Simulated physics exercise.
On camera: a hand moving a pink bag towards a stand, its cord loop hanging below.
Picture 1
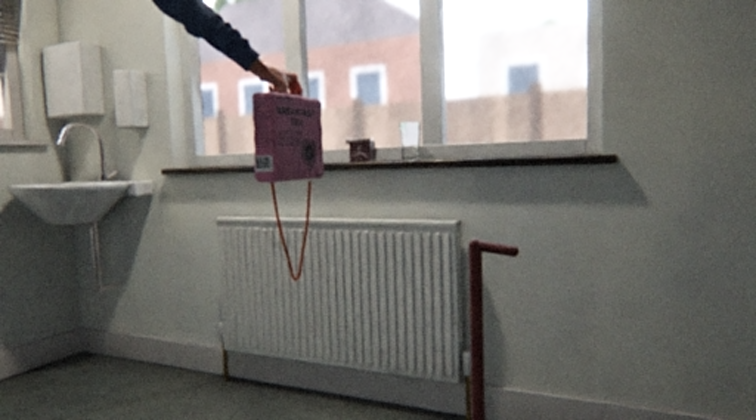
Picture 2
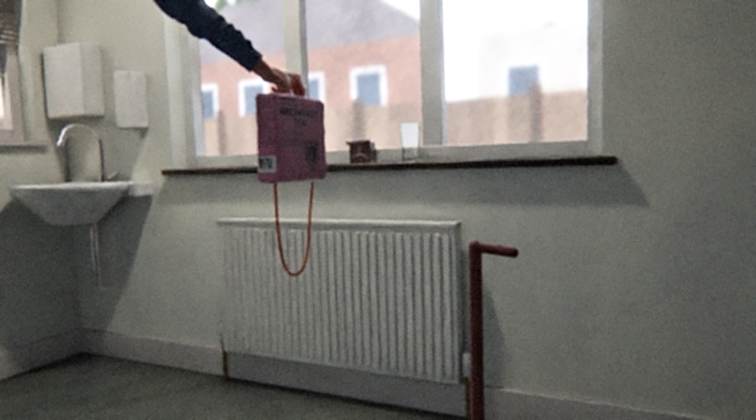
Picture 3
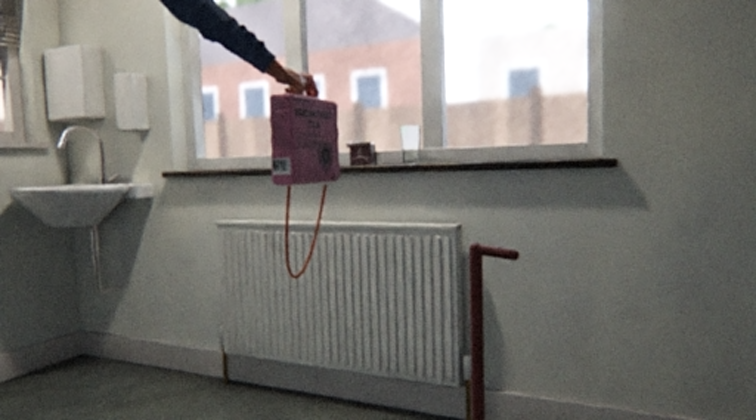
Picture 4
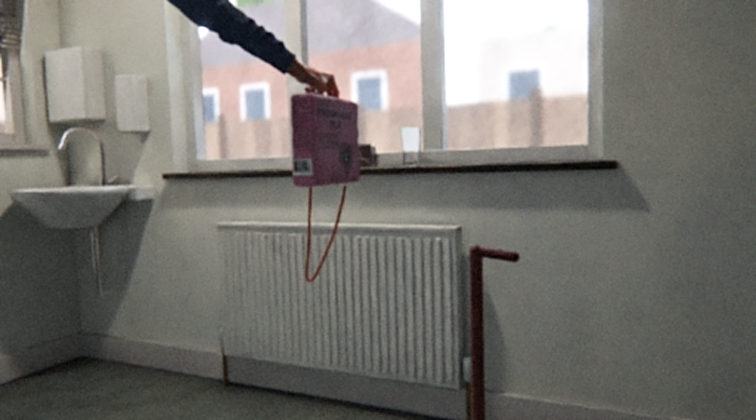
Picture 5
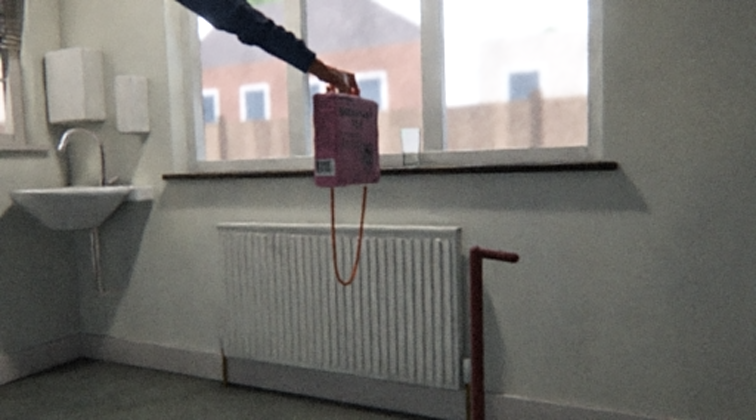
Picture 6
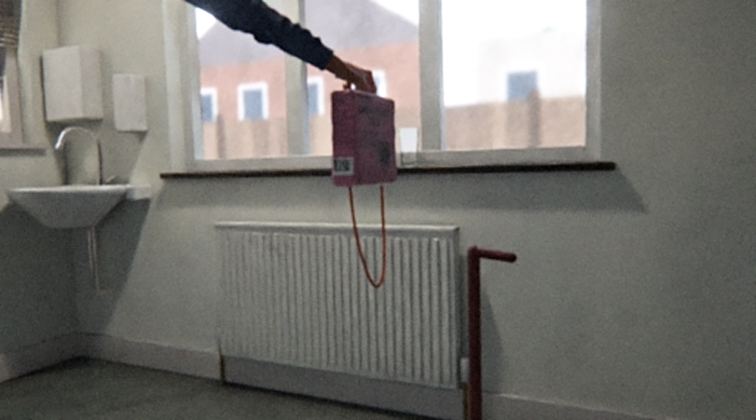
A hand carries a pink bag with a dangling cord loop rightward past a window.
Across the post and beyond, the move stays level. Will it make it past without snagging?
Yes - it keeps going.
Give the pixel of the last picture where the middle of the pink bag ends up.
It finishes at (625, 127).
Then, 0.48 s past the final frame, bag nearing the post near (436, 136).
Then, 1.14 s past the final frame, bag past the post near (548, 131).
Then, 1.58 s past the final frame, bag past the post near (625, 127).
When it is over, bag past the post near (625, 127). The pink bag goes by freely.
